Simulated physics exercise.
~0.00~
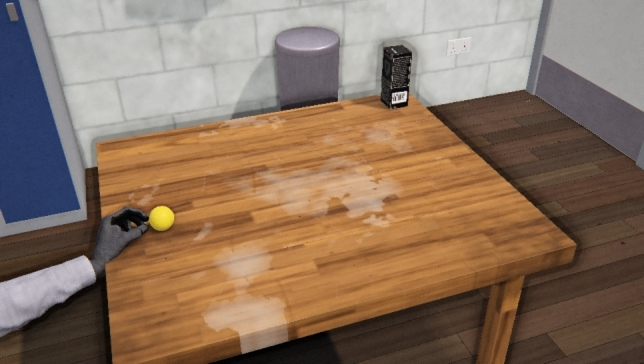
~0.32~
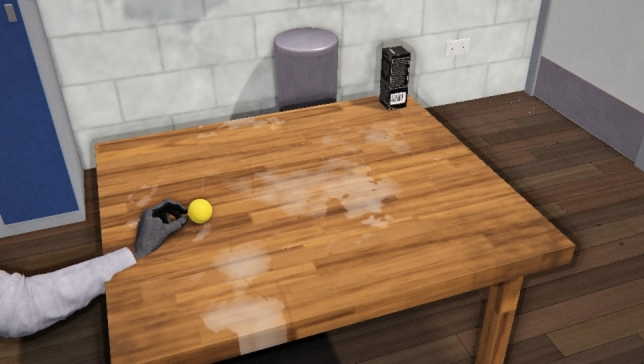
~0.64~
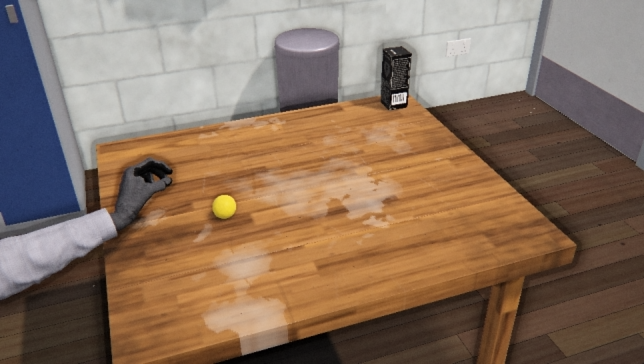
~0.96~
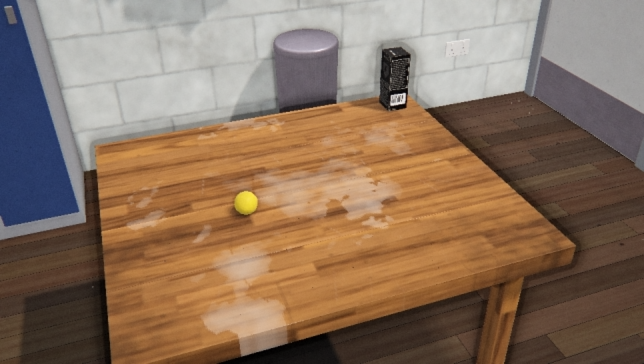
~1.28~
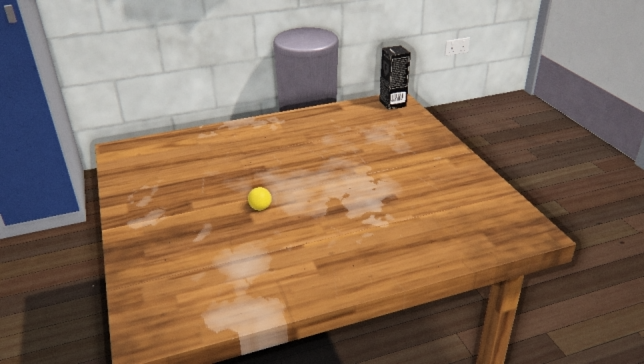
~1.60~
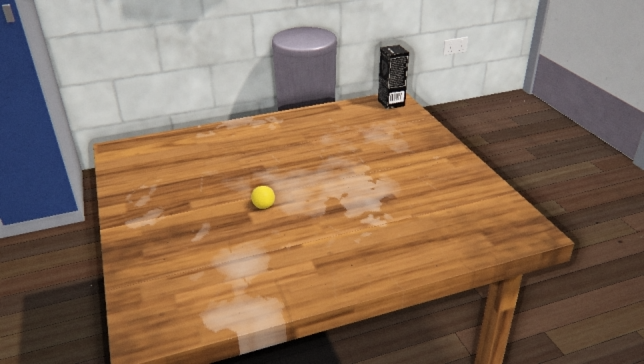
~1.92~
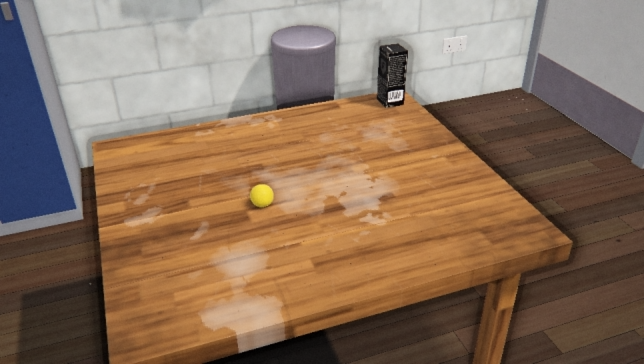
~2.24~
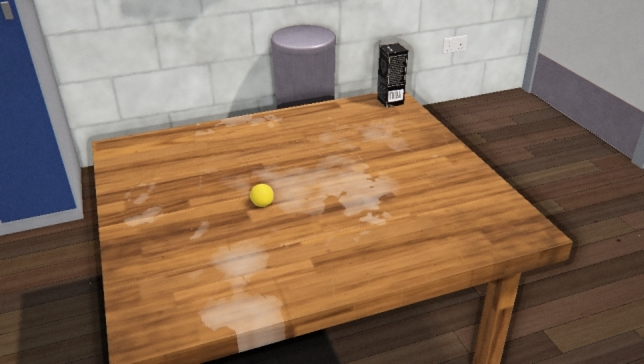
The footage shows a gloved hand moving a small yellow lemon to the right across a wooden table, then letting go and drawing back out of view. The lemon rolls farther right, slows, and comes to rest on the tabletop, while a black carton stays in place near the back edge.
